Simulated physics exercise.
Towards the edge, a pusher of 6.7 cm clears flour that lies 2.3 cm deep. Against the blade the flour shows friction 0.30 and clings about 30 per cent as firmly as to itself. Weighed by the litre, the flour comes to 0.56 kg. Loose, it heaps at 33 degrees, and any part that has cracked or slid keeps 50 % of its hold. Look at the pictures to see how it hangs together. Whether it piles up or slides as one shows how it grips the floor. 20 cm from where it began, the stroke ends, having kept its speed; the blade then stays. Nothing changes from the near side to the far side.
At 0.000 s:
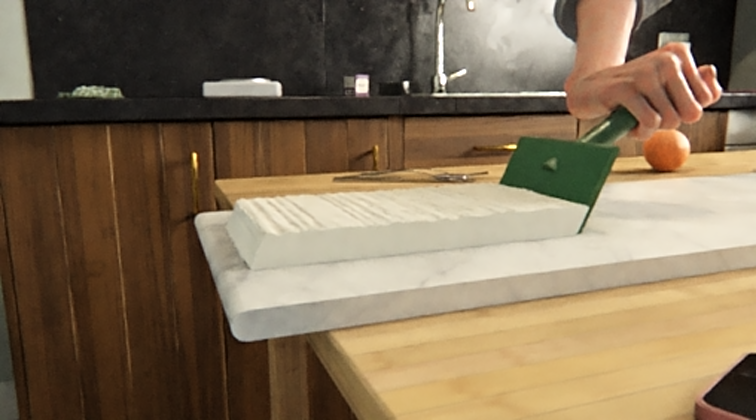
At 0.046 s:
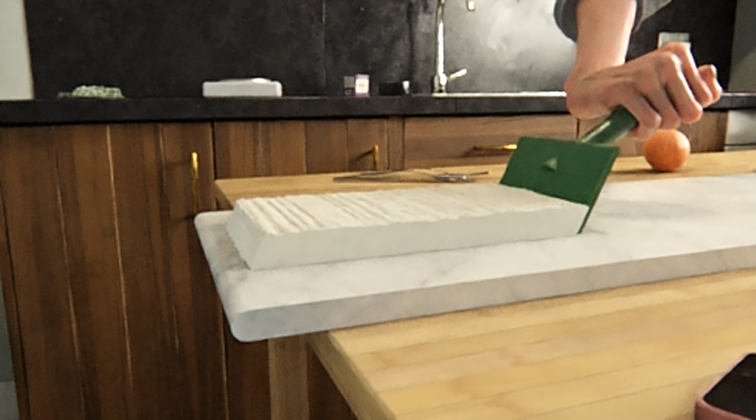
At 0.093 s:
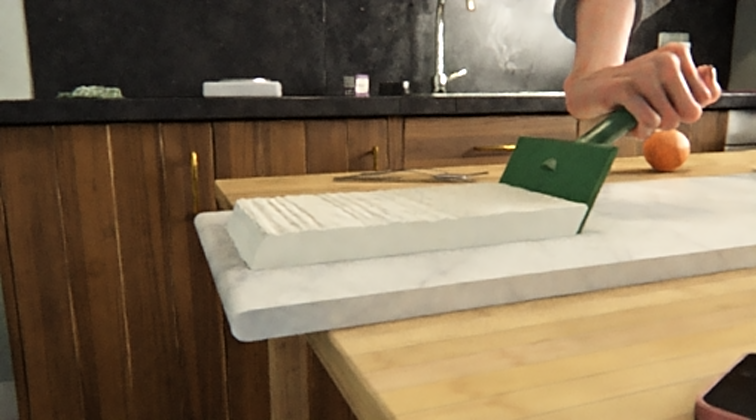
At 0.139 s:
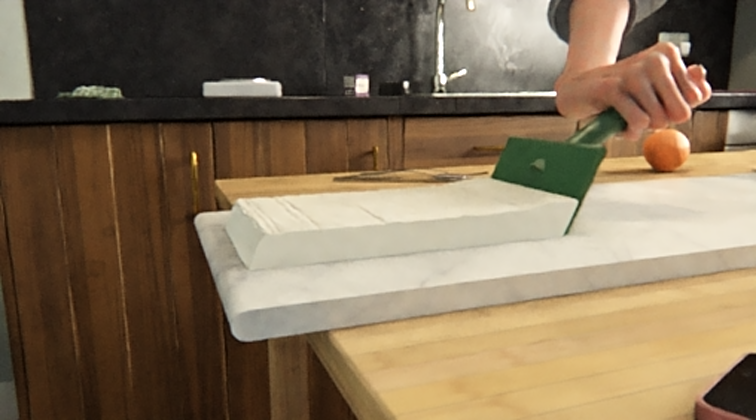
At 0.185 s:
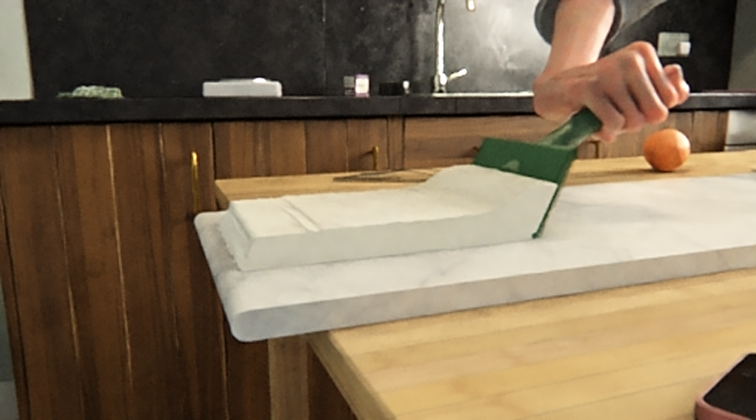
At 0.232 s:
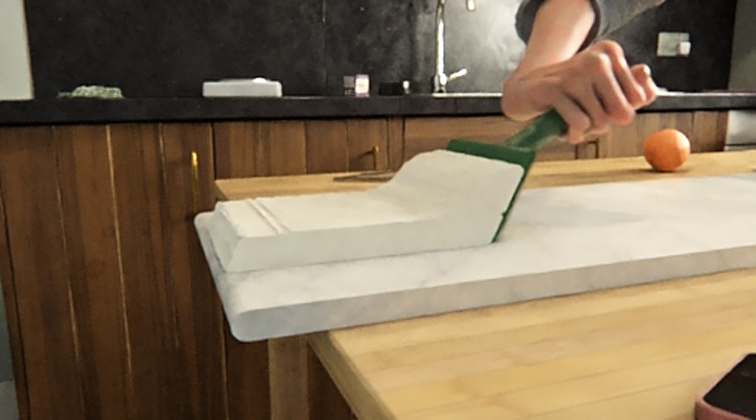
To begin with, a hand holds a green scraper still against the right end of a low, ridged white slab on a marble board. The hand then pushes the blade left, and the white material bunches into a taller mound against it while the ridges smooth out and the far end creeps slightly left.
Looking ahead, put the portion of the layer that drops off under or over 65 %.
Of the layer, the piece that comes loose is upwards of 65 in a hundred.
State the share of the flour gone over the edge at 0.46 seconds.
Estimate: Near 25 in a hundred.
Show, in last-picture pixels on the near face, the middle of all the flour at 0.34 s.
It sits close to (304, 237) in the last view.
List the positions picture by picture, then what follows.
The first frame shows foot of the blade at (576, 235), not yet moved; foremost bit of the flour at (252, 266), piled 2.2 cm high.
The second frame shows foot of the blade at (576, 235), not yet moved; foremost bit of the flour at (252, 266), piled 2.2 cm high.
The third frame shows foot of the blade at (575, 236), not yet moved; foremost bit of the flour at (252, 266), piled 2.3 cm high.
The fourth frame shows foot of the blade at (562, 237), moved 1.3 cm; foremost bit of the flour at (250, 267), piled 2.8 cm high.
The fifth frame shows foot of the blade at (532, 240), moved 4.1 cm; foremost bit of the flour at (243, 267), piled 4.2 cm high.
The sixth frame shows foot of the blade at (490, 245), moved 7.7 cm; foremost bit of the flour at (227, 269), piled 5.7 cm high.
After 0.34 s, 0 % has gone over the edge.
After 0.46 s, 27 % has gone over the edge.
After 0.58 s, 62 % has gone over the edge.
After 0.71 s, 83 % has gone over the edge.
After 0.85 s, 84 % has gone over the edge.
